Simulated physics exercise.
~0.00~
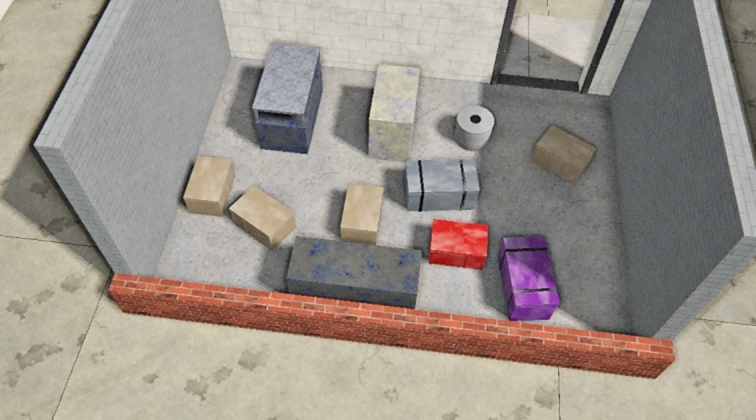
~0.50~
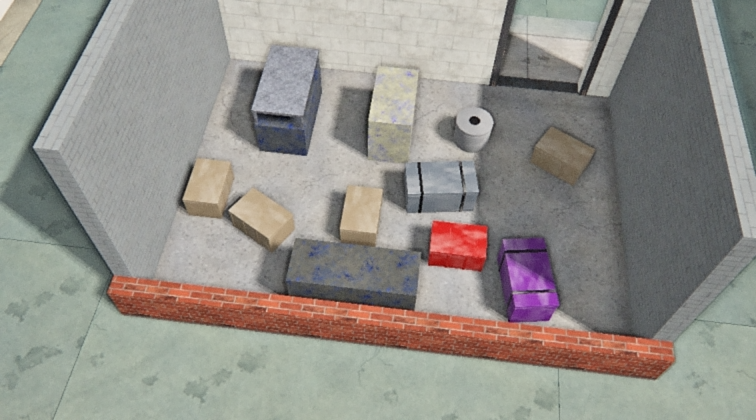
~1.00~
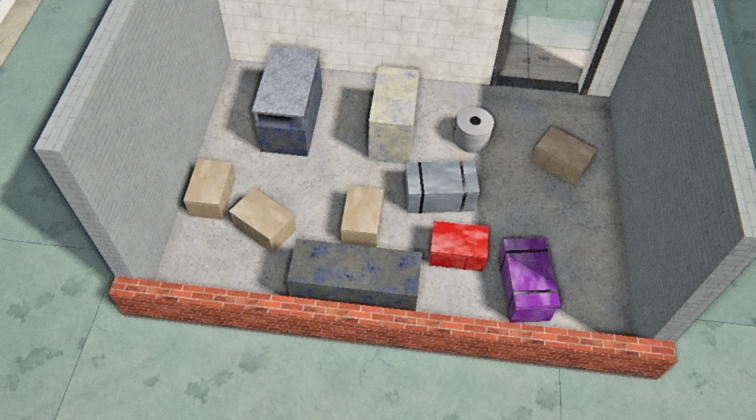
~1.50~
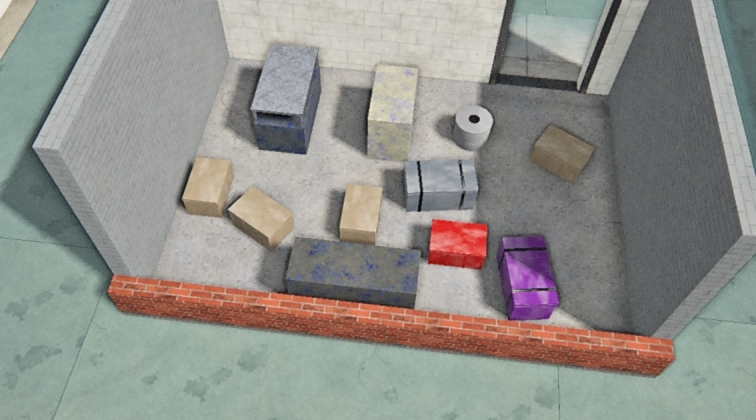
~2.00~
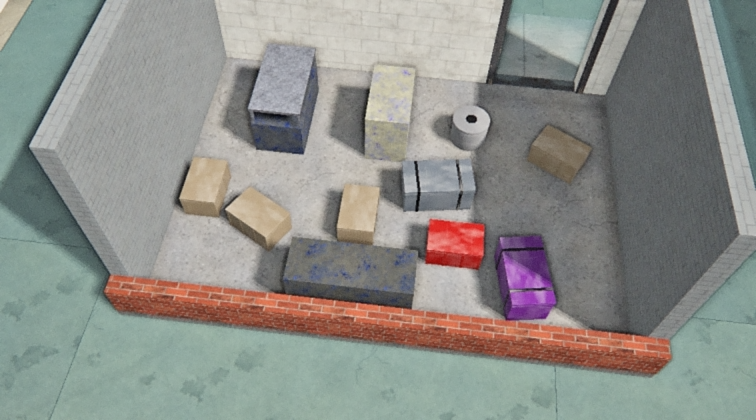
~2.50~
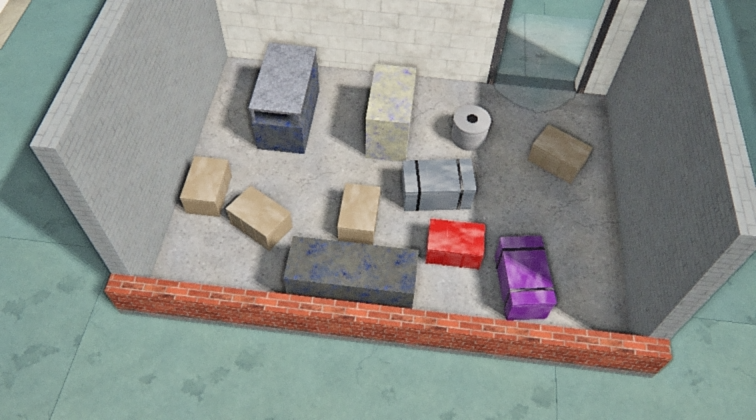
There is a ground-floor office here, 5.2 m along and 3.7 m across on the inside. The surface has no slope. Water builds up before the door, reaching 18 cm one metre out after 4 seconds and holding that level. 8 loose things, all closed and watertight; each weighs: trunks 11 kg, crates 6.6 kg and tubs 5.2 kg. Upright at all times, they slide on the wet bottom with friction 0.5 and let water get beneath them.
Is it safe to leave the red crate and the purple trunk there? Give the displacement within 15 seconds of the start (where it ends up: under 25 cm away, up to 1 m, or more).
Red crate: A long trip; purple trunk: A long trip.
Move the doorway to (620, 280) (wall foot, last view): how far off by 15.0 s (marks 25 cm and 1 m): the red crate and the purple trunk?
Red crate: Goes a long way; purple trunk: Goes a long way.
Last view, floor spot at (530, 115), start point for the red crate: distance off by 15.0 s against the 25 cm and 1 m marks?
Result: It drifts a great deal.
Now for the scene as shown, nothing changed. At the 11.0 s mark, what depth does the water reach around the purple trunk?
9 cm, roughly.
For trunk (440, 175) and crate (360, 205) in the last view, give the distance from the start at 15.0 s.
First 250 cm, then 200 cm.
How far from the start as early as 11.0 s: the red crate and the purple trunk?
About 200 cm and 100 cm, respectively.
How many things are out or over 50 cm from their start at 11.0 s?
The number comes to 6.
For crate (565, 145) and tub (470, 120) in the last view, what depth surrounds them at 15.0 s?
I'd put it at 9 cm and 8 cm respectively.
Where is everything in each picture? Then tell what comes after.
The first picture shows the red crate at (460, 237), on the bottom; the purple trunk at (531, 270), on the bottom; water covers 0.0 m2; 0 of 8 have shifted.
The second picture shows the red crate at (459, 239), on the bottom; the purple trunk at (530, 271), on the bottom; water covers 0.0 m2; 0 of 8 have shifted.
The third picture shows the red crate at (460, 239), on the bottom; the purple trunk at (531, 271) rests on the ground; water covers 0.0 m2; 0 of 8 have shifted.
The fourth picture shows the red crate at (459, 237), on the bottom; the purple trunk at (530, 269) rests on the ground; 0.0 m2 under water; 0 of 8 have shifted.
The fifth picture shows the red crate at (456, 237), on the bottom; the purple trunk at (527, 269), on the bottom; water covers 0.0 m2; 0 of 8 have shifted.
The sixth picture shows the red crate at (457, 237) rests on the ground; the purple trunk at (528, 269) rests on the ground; water covers 0.3 m2; 0 of 8 have shifted.
After 3.5 s the red crate is near (457, 237), 0.0 m from its start, aground; the purple trunk is near (528, 269), 0.0 m from its start, aground; 0 afloat.
After 6.8 s the red crate is near (432, 255), 0.4 m from its start, aground; the purple trunk is near (519, 283), 0.2 m from its start, afloat; 4 afloat.
After 11.0 s the red crate is near (272, 231), 2.0 m from its start, aground; the purple trunk is near (447, 205), 1.1 m from its start, afloat; 6 afloat.
After 15.0 s the red crate is near (240, 261), 2.3 m from its start, afloat; the purple trunk is near (262, 166), 3.1 m from its start, afloat; 8 afloat.
